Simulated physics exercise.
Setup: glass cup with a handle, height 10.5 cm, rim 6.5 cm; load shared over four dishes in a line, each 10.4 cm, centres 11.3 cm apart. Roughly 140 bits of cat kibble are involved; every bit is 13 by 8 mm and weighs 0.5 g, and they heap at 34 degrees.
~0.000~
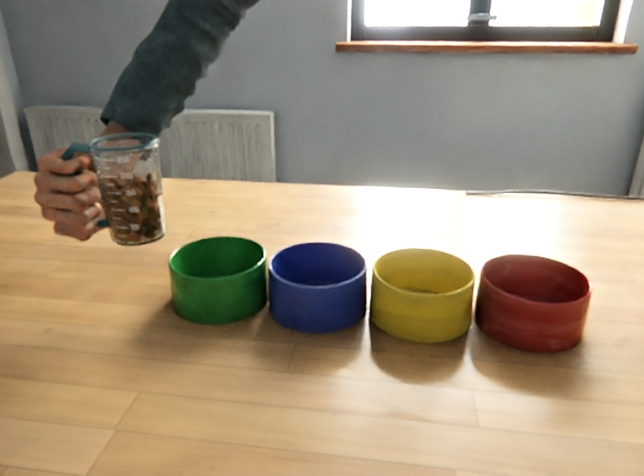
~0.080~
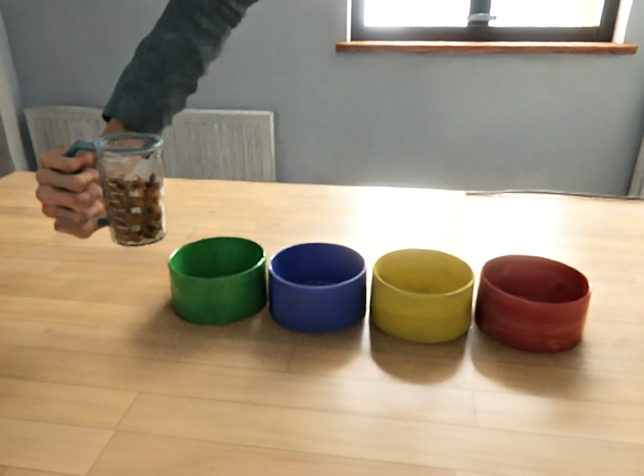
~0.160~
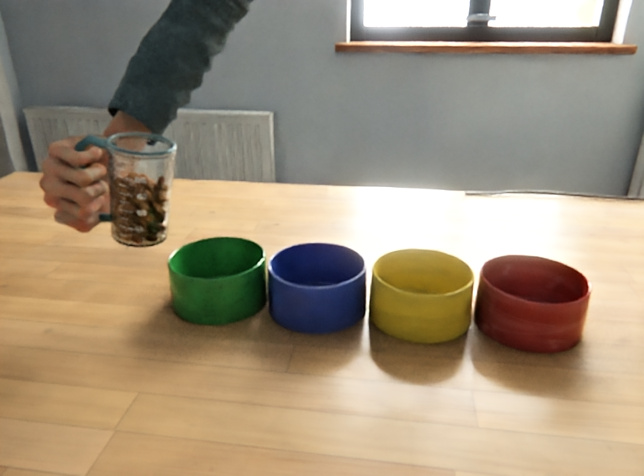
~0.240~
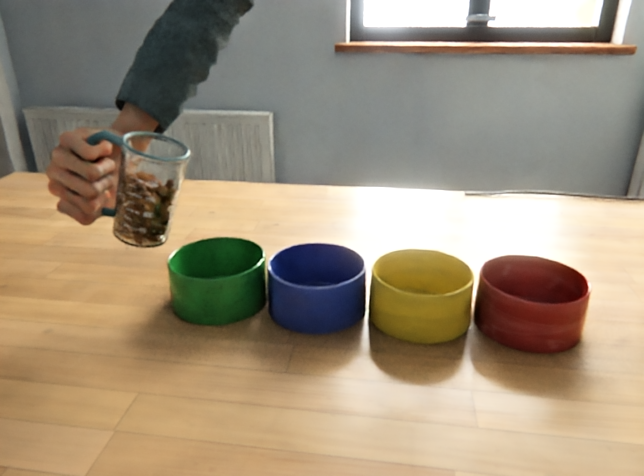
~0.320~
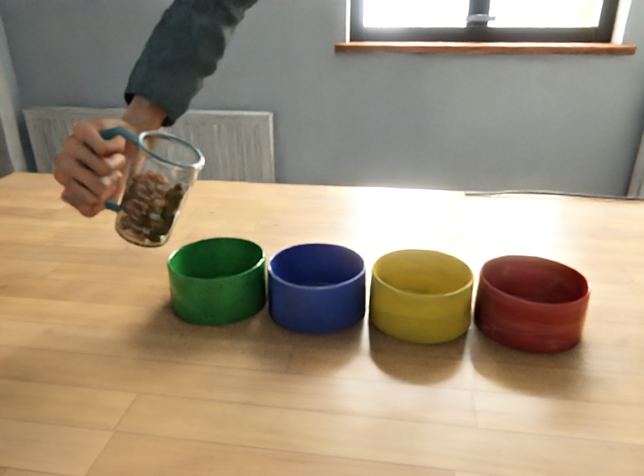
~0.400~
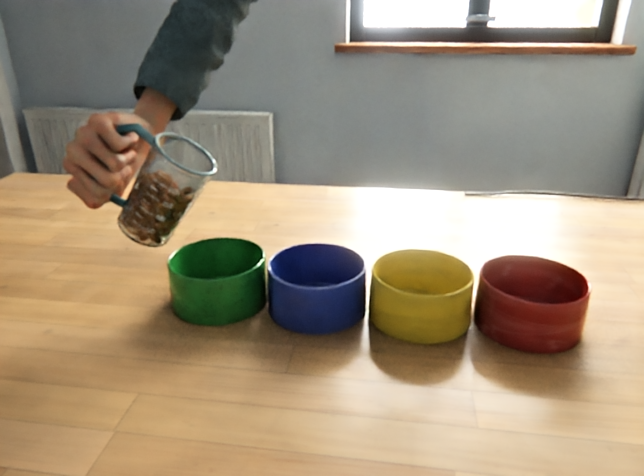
The video shows a hand holding a clear glass cup of brown kibble beside a row of green, blue, yellow and red dishes on a wooden table, then moving it slightly right while steadily tilting it toward the dishes.
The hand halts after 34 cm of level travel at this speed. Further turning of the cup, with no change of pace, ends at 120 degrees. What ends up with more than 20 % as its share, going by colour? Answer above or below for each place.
Red: Below, blue: Above, green: Below, yellow: Below, counter: Below.
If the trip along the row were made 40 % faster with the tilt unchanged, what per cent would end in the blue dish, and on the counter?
In that case: Blue 20, and counter 10.
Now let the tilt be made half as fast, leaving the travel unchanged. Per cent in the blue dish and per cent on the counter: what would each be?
It would be blue 0 and counter 10.
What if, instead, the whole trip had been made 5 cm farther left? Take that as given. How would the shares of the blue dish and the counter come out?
Then I'd expect blue at 80 and the counter at 10.
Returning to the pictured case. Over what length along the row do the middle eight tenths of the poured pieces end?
I'd put it at close to 6 cm.
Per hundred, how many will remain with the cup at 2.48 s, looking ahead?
I'd put it at roughly 0 per cent.
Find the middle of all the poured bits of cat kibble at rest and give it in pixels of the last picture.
Centre at rest, approx.: (332, 292) px.
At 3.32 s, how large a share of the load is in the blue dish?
It works out to some 95 per cent.
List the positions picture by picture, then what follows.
In the first frame, cup at (132, 190), tilt 0 degrees, lip at (153, 143), moved 0.0 cm; middle of the pieces at (130, 205); green dish at (218, 256); blue dish at (318, 263); yellow dish at (423, 270); red dish at (535, 277).
In the second frame, cup at (134, 190), tilt 3 degrees, lip at (158, 145), moved 0.3 cm; middle of the pieces at (131, 205).
In the third frame, cup at (141, 191), tilt 10 degrees, lip at (172, 150), moved 1.1 cm; middle of the pieces at (136, 205).
In the fourth frame, cup at (149, 191), tilt 18 degrees, lip at (186, 157), moved 2.0 cm; middle of the pieces at (141, 204).
In the fifth frame, cup at (156, 192), tilt 27 degrees, lip at (200, 164), moved 2.9 cm; middle of the pieces at (147, 203).
In the sixth frame, cup at (164, 193), tilt 35 degrees, lip at (213, 172), moved 3.8 cm; middle of the pieces at (153, 202); green dish at (217, 257); blue dish at (317, 264); yellow dish at (422, 271); red dish at (534, 278). Its pace works out near 100 degrees a second; the hand travels 11 cm a second.
Then, at 1.65 s, tilt 120 degrees; cup holds 10 %, blue 90 %.
After 2.48 s, tilt 120 degrees; cup holds 0 %, blue 95 %.
After 3.32 s, tilt 120 degrees; cup holds 0 %, blue 95 %.
At rest (3.6 s), red 0 %, blue 95 %, green 0 %, yellow 0 %, counter 0 %.
